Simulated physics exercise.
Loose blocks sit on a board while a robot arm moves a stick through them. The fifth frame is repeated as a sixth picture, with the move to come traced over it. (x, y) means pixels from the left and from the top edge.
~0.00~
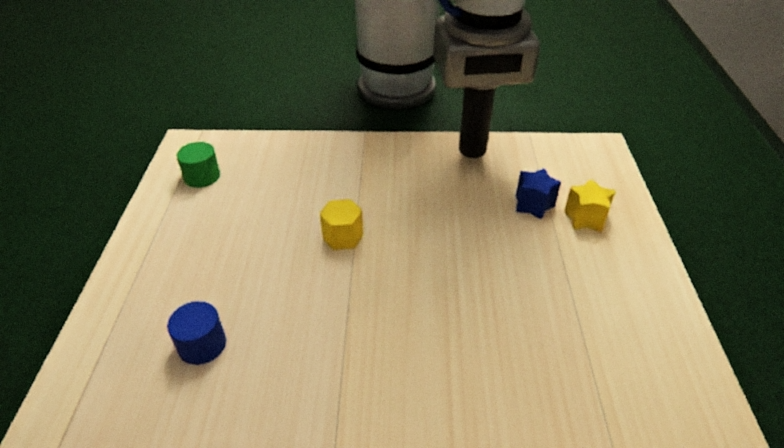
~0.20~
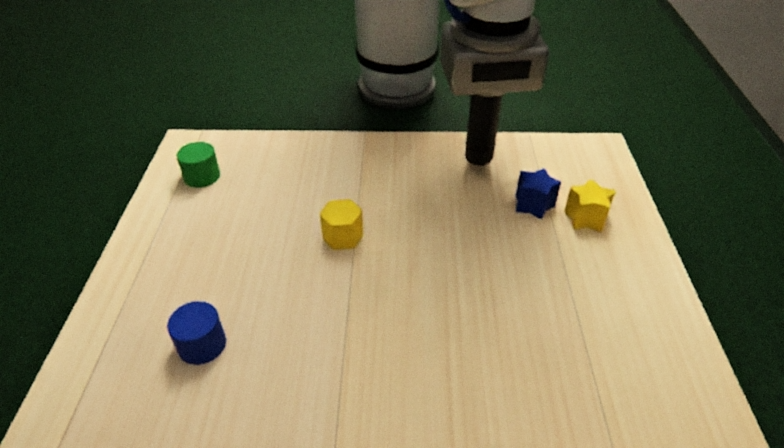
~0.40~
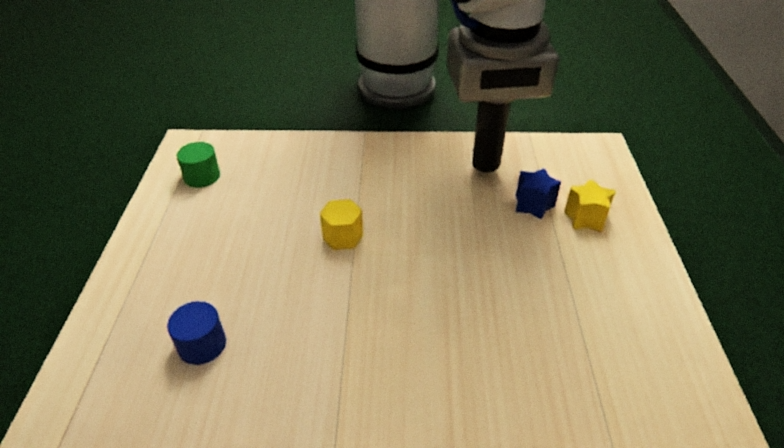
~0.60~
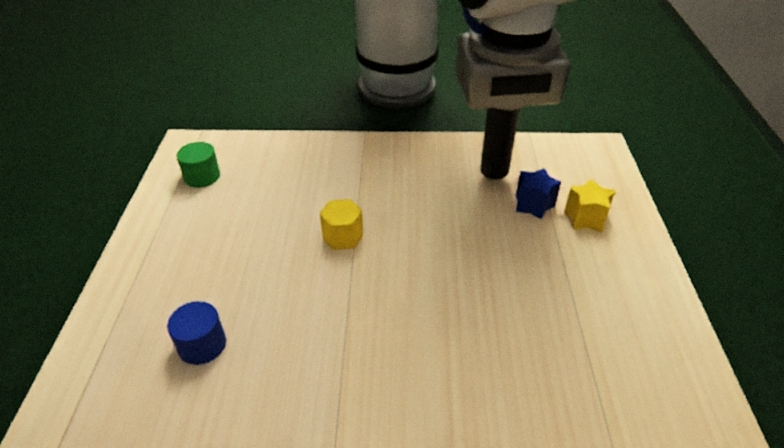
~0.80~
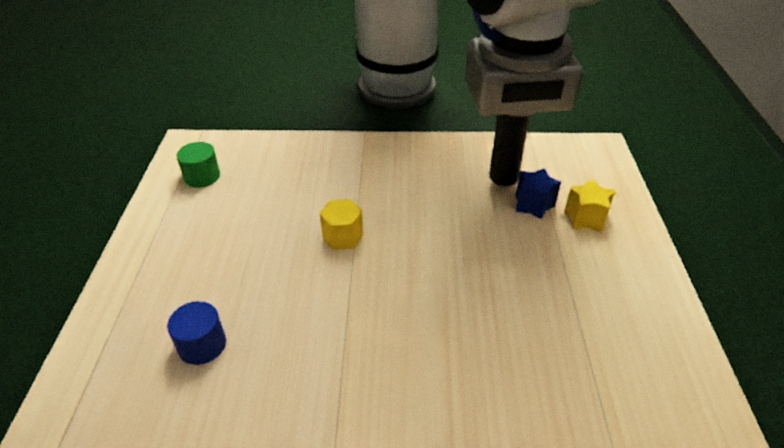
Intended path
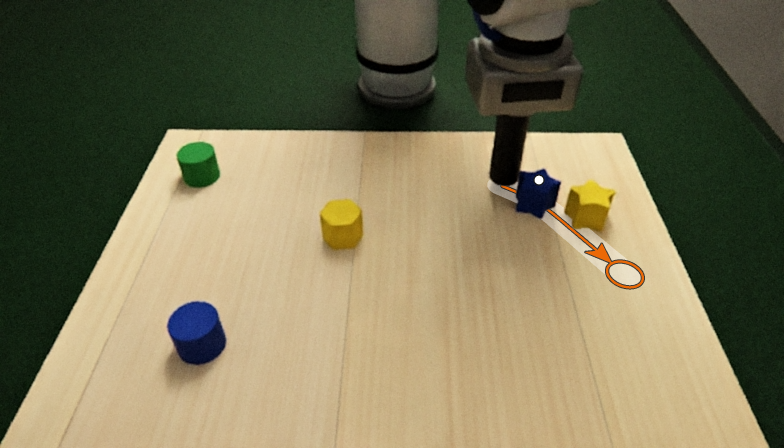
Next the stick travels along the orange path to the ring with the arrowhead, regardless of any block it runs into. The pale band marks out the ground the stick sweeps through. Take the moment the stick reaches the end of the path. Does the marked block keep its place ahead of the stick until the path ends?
I believe so.
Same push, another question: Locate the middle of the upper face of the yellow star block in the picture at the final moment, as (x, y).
I'd say the yellow star block ends with its top centre at (628, 208).
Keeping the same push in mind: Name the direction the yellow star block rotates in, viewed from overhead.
Spin direction: Counter-clockwise.
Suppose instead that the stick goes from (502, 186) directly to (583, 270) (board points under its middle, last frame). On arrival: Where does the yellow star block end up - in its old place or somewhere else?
Once the path ends, it is somewhere new.
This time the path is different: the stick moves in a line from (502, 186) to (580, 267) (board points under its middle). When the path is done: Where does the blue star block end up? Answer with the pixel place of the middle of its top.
My prediction: (598, 215).
The drawn path runs from (502, 186) over (545, 208) and (583, 239) to (625, 274); the dot is on the blue star block.
On the path given first. One third of the way, stick (548, 200); blue star block (578, 206), turned 20° clockwise; yellow star block (614, 201), turned 35° anticlockwise.
Two thirds of the way, stick (586, 231); blue star block (616, 241), turned 35° clockwise; yellow star block (628, 208), turned 100° anticlockwise.
At the end, stick (628, 266); blue star block (641, 276), turned 90° clockwise; yellow star block (628, 208), turned 105° anticlockwise.
